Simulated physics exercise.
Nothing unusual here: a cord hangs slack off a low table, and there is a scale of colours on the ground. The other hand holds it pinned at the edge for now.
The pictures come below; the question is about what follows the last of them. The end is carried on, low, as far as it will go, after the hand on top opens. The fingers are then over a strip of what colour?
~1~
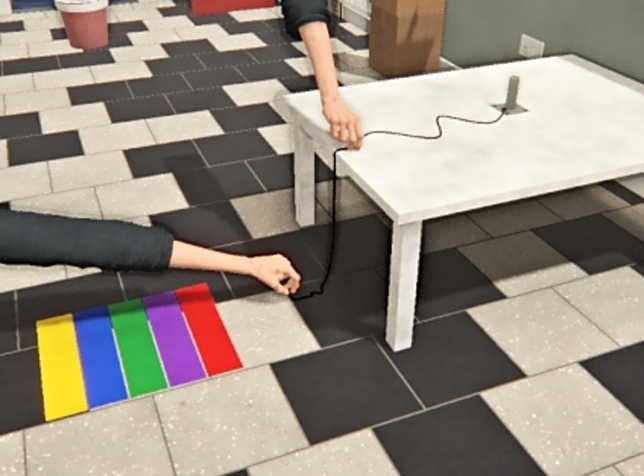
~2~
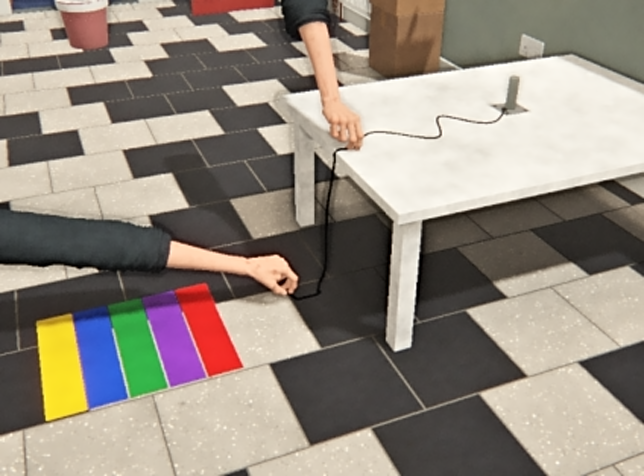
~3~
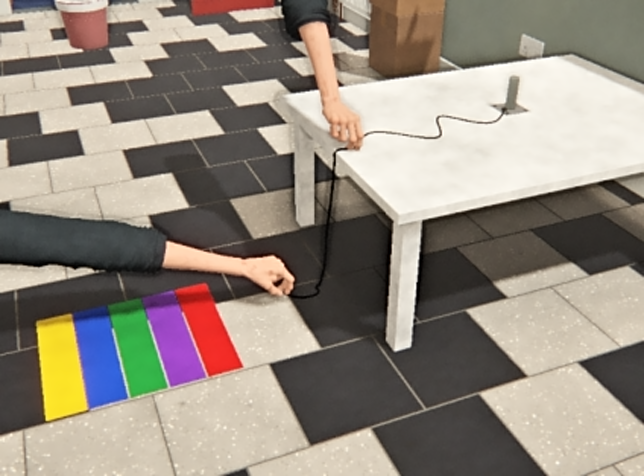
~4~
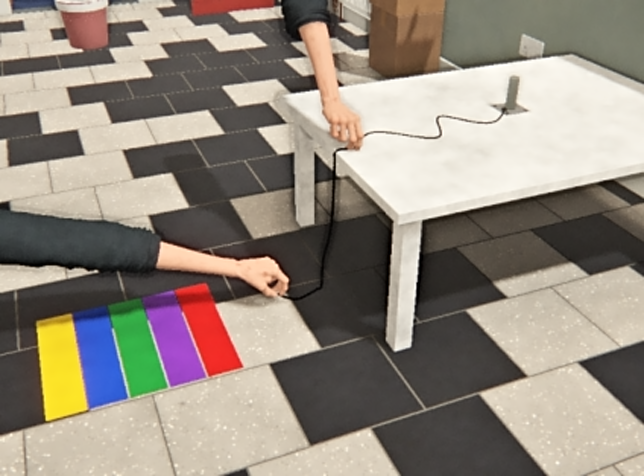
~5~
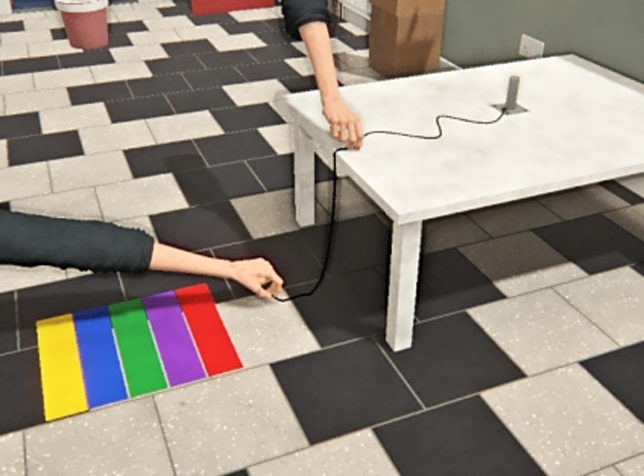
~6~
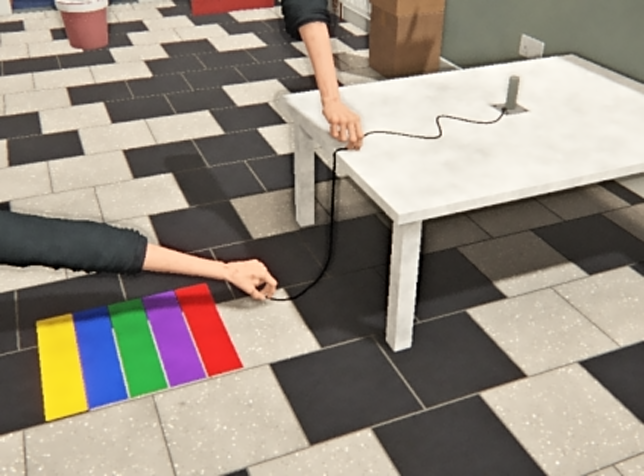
A blue strip.
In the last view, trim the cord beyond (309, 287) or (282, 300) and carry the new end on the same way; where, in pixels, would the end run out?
First (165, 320), then (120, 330).
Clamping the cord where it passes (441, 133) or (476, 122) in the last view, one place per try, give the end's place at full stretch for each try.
About (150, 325) and (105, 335).
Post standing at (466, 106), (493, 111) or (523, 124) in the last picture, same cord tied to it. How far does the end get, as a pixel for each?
First (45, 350), then (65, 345), then (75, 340).
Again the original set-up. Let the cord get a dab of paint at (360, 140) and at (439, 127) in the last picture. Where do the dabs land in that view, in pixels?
(301, 171) for the first, (405, 131) for the second.
A little later, end near (158, 322); over purple.
Next, end near (117, 332); over green.
When it is tight, end near (91, 338); over blue. It halts on the blue strip.
